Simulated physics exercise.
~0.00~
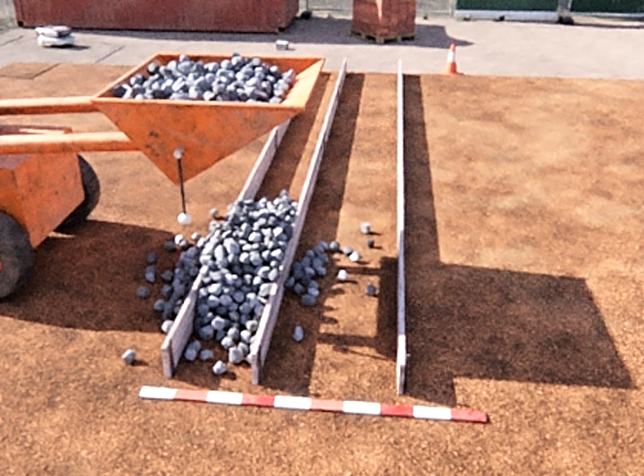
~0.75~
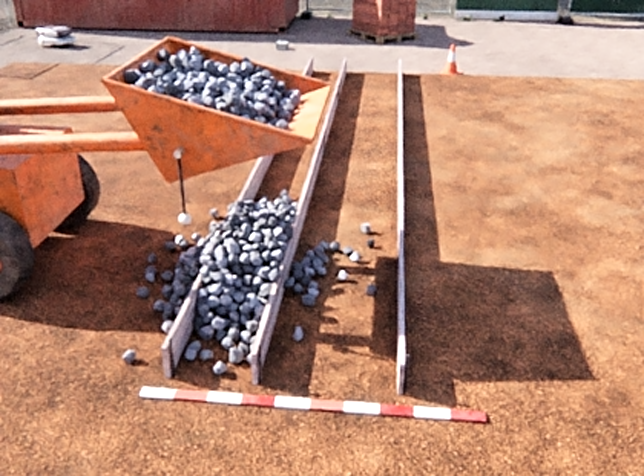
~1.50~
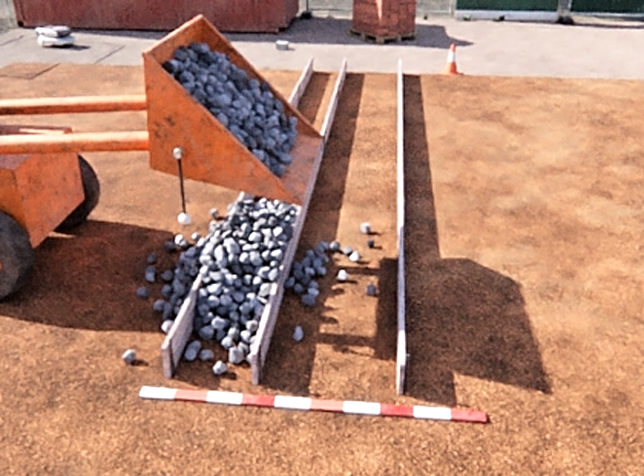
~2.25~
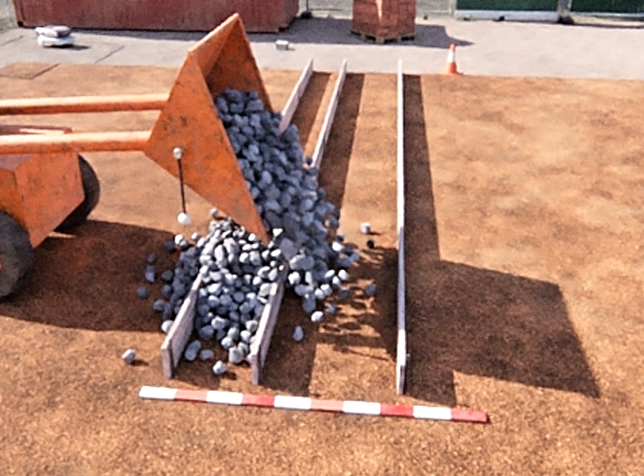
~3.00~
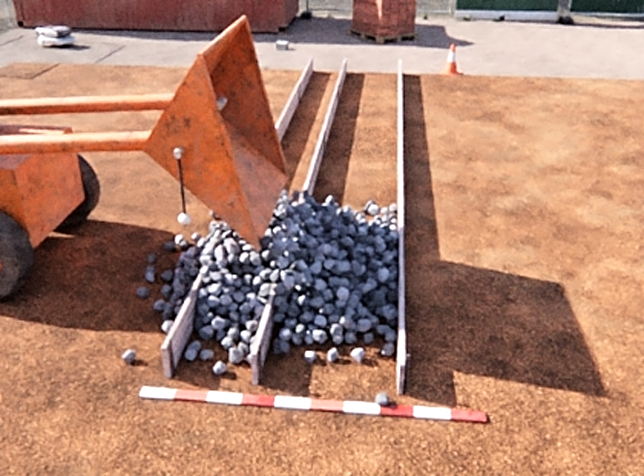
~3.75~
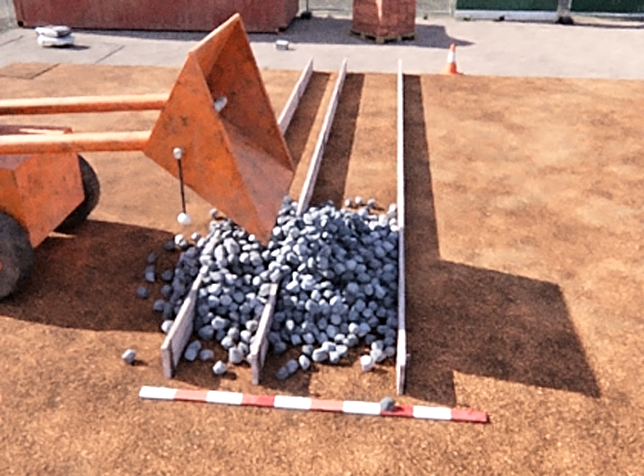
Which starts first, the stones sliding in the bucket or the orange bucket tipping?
The orange bucket starts tipping first, and the stones begin to slide down inside it only once it is tilted more steeply.
